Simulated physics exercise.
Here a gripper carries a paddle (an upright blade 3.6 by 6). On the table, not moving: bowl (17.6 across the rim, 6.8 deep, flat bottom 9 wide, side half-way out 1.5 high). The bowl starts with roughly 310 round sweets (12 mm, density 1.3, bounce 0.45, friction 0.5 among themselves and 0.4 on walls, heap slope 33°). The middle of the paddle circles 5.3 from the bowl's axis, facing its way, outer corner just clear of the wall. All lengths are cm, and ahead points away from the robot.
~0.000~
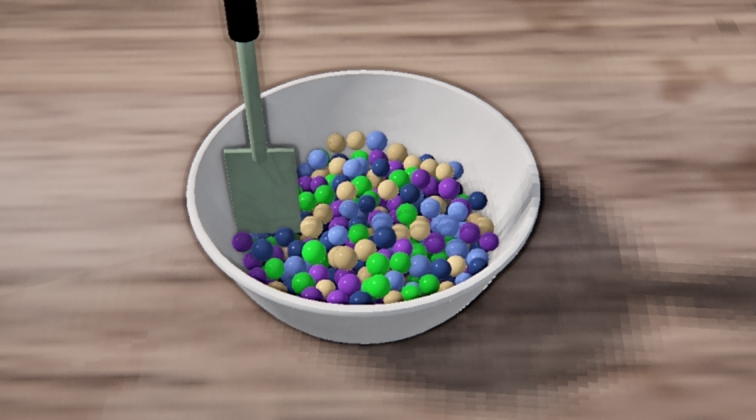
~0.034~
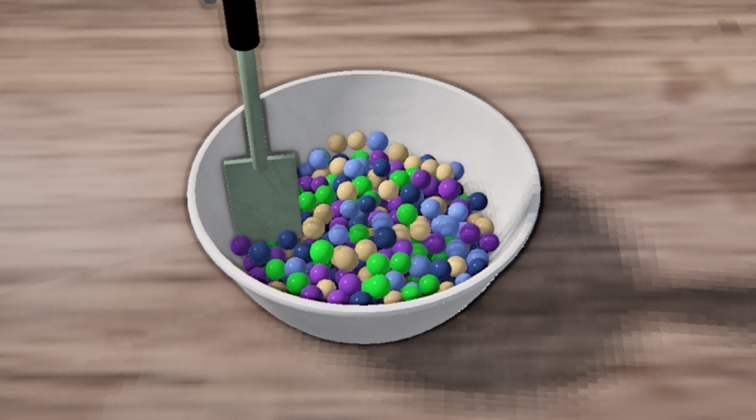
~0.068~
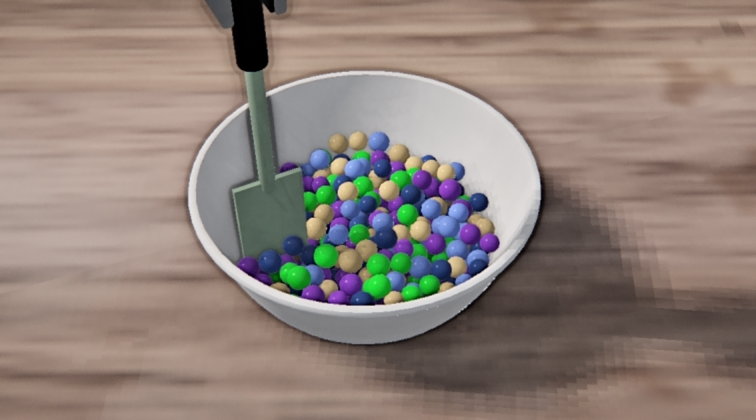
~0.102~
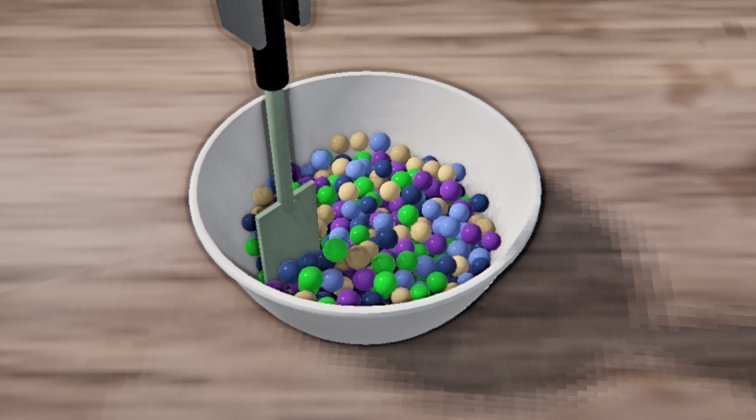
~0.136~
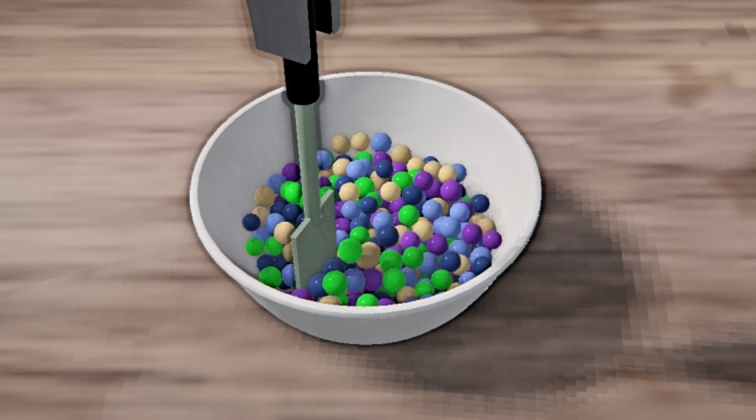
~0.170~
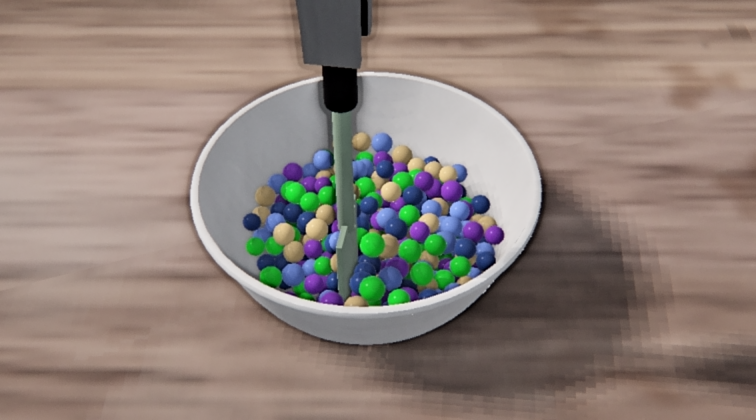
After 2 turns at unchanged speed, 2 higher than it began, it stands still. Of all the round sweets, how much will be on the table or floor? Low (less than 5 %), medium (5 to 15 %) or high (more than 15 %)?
A medium share, 5 to 15 %, ends on the table or floor.
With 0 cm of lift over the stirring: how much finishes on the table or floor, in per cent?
Some 20 per cent.
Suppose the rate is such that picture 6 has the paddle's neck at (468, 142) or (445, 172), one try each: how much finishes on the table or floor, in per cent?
Some 25 and 20 per cent.
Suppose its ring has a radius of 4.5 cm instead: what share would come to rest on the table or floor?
Then about 10 per cent.
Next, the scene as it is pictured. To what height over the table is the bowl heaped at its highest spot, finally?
Some 5.0 cm.
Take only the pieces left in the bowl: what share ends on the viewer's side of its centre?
About 50 per cent.
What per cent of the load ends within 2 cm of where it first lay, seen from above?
About 30 per cent.
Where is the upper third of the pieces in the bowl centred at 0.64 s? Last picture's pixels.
Around (273, 202).
By 0.64 s, 332° round, highest piece 10 above the table; 301 in the bowl, 8 on the table or floor, 5 in flight or on the tool.
By 1.10 s, 224° round, highest piece 8 above the table; 287 in the bowl, 27 on the table or floor.
By 1.53 s, 0° round, highest piece 5 above the table; 286 in the bowl, 28 on the table or floor.
By 2.23 s, 0° round, highest piece 5 above the table; 286 in the bowl, 28 on the table or floor.
Final count, 286 in the bowl, 28 on the table or floor. That is 9 % on the table or floor.
